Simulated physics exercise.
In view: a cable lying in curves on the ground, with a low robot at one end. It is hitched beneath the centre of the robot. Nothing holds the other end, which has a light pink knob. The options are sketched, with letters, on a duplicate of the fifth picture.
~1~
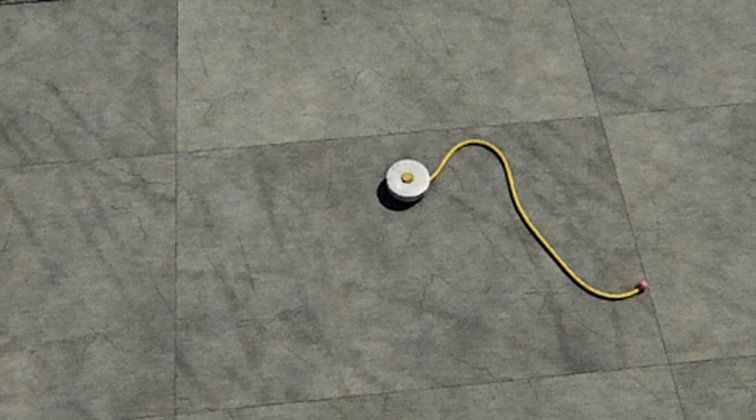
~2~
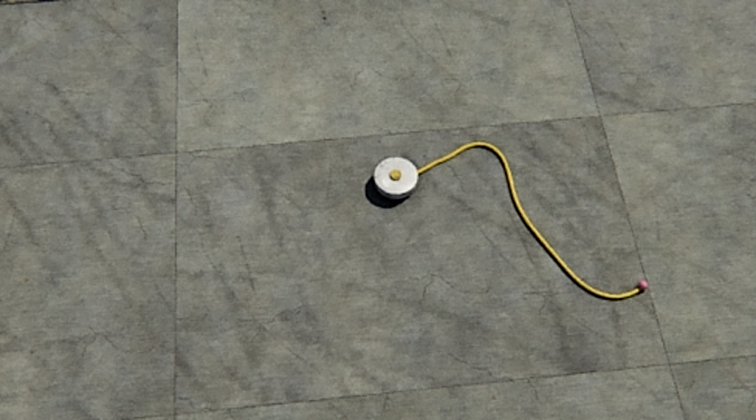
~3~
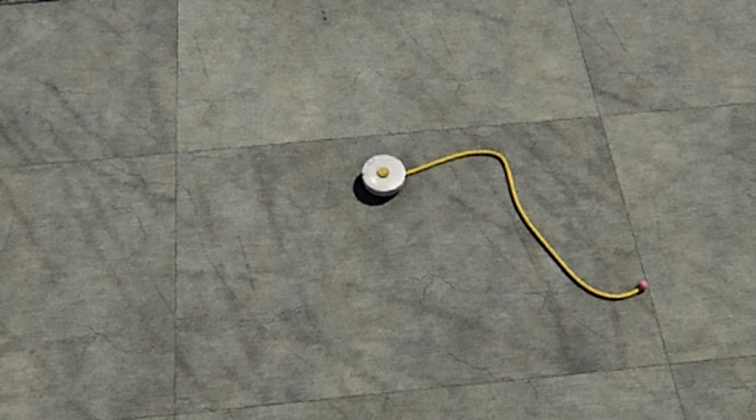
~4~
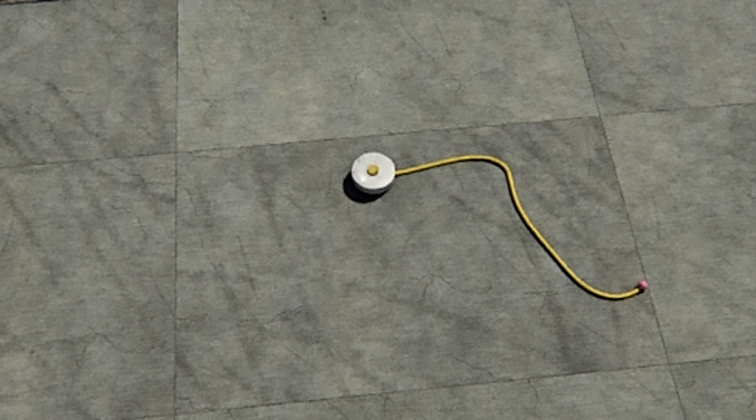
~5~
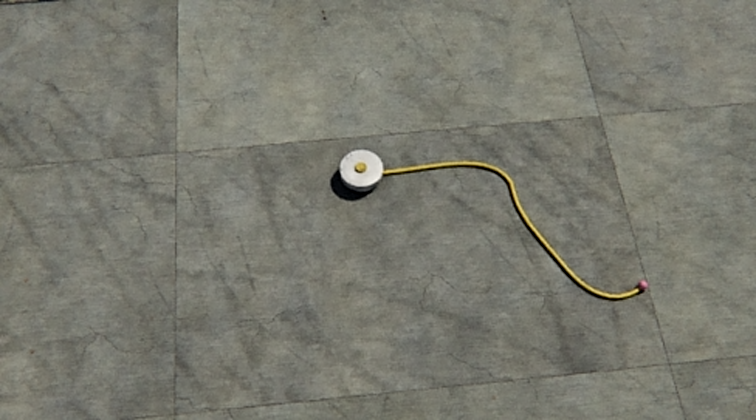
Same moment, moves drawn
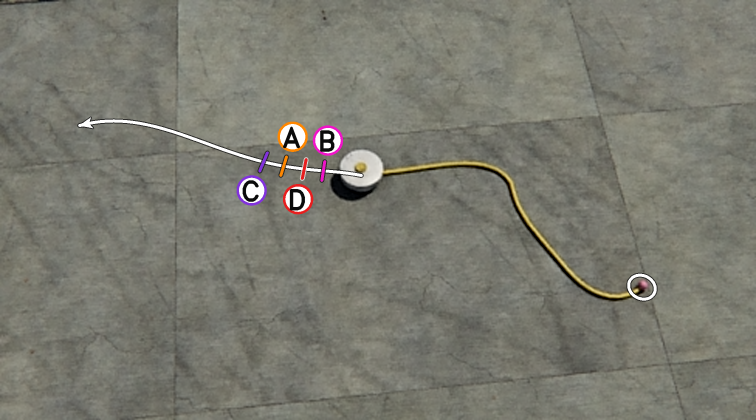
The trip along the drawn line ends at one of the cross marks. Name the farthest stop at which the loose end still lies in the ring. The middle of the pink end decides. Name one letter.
The farthest safe stop is D.
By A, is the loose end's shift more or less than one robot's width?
Less.
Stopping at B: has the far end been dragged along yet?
No.
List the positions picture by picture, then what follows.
The first picture shows robot (408, 182); free end (643, 286).
The second picture shows robot (396, 179); free end (643, 286).
The third picture shows robot (384, 176); free end (643, 286).
The fourth picture shows robot (373, 174); free end (643, 286).
The fifth picture shows robot (361, 172); free end (643, 286).
On the copy, A at (284, 166); B at (323, 171); C at (264, 162); D at (304, 169); the ring at (642, 287); the route from (361, 176) via (215, 146) to (79, 126).
On D. First, robot (340, 168), middle of the cable (511, 202), free end (643, 286).
Then, robot (321, 167), middle of the cable (493, 212), free end (642, 286).
Finally, robot (304, 165), middle of the cable (475, 215), free end (637, 289); the free end is still in its ring.
By contrast, A drags the free end to (618, 286); B is safe but short; C drags the free end to (598, 276).
